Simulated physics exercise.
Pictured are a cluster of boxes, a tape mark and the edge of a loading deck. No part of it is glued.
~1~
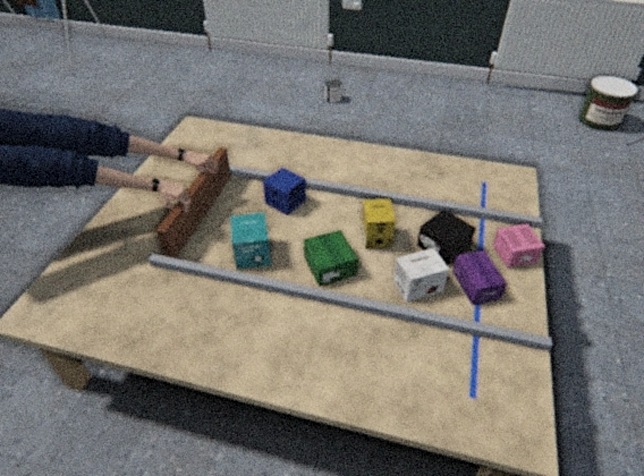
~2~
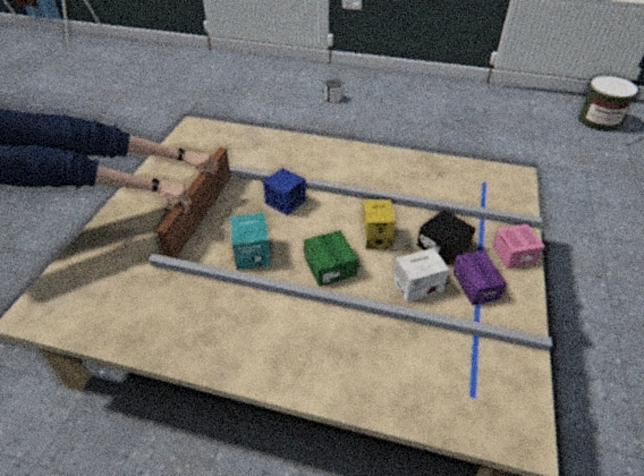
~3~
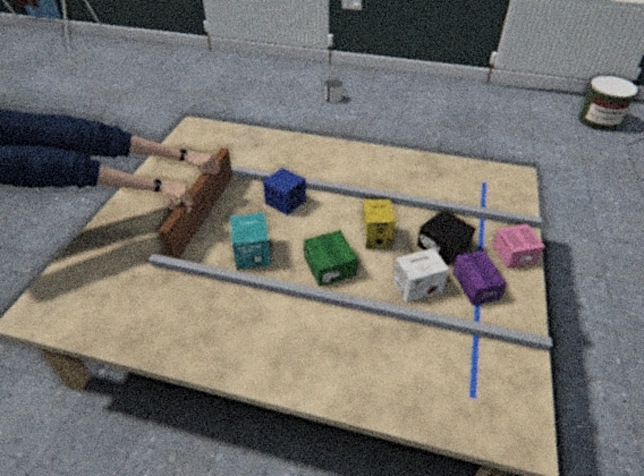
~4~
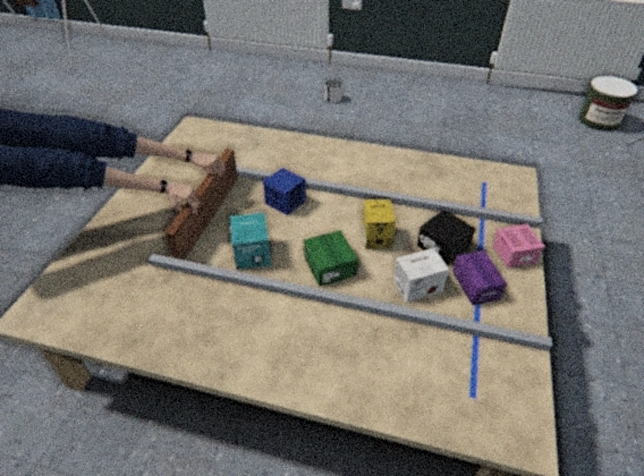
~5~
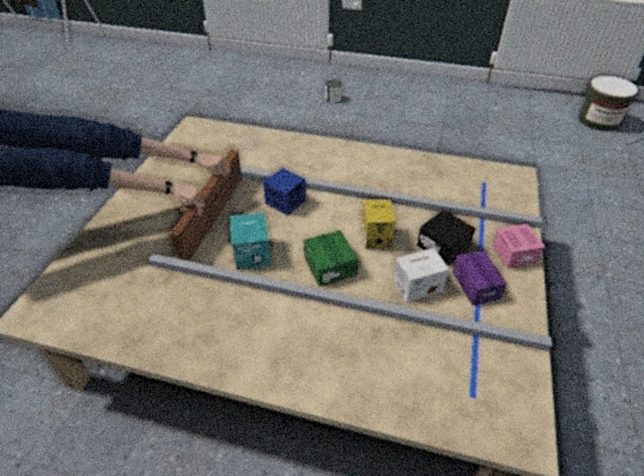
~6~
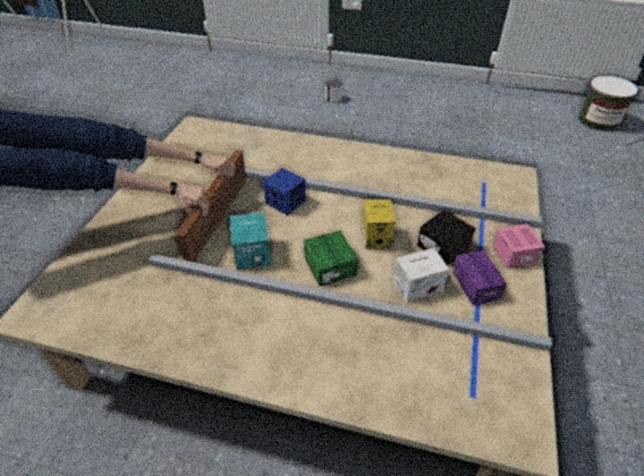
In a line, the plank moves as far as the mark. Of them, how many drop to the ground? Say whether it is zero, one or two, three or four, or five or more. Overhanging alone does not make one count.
It is three or four.
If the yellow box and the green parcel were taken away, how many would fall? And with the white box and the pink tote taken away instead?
1 for the first case, 1 for the second.
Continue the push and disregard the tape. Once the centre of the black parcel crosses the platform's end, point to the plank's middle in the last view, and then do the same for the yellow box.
(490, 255) and (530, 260), roughly.
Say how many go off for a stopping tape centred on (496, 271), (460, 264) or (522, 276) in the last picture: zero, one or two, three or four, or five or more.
One after the other, the answers are at least five; three or four; more than four.
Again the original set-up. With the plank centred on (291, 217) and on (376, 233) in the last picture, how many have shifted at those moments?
At the first spot the count is 3, and at the second it is 6.
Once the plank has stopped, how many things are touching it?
It's 3.
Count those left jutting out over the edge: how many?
2 is the number.
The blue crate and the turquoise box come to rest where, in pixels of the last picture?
They end up close to (502, 225) and (502, 295).
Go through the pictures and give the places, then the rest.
In the first picture, pink tote (517, 246); purple box (479, 277); black parcel (446, 237); plank (198, 200); tape (480, 268).
In the second picture, purple box (479, 278); blue crate (285, 191).
In the third picture, black parcel (446, 237); green parcel (330, 258).
In the fourth picture, pink tote (517, 246); turquoise box (251, 241).
In the fifth picture, purple box (479, 278); yellow box (378, 225).
In the sixth picture, pink tote (517, 246); purple box (479, 278); black parcel (446, 237); plank (216, 204); tape (480, 268).
Soon after, none off yet; pink tote at rest near (517, 246); purple box at rest near (479, 278); black parcel at rest near (446, 237).
In the end, the number that fall off is three or four; gone, white box, purple box and pink tote.
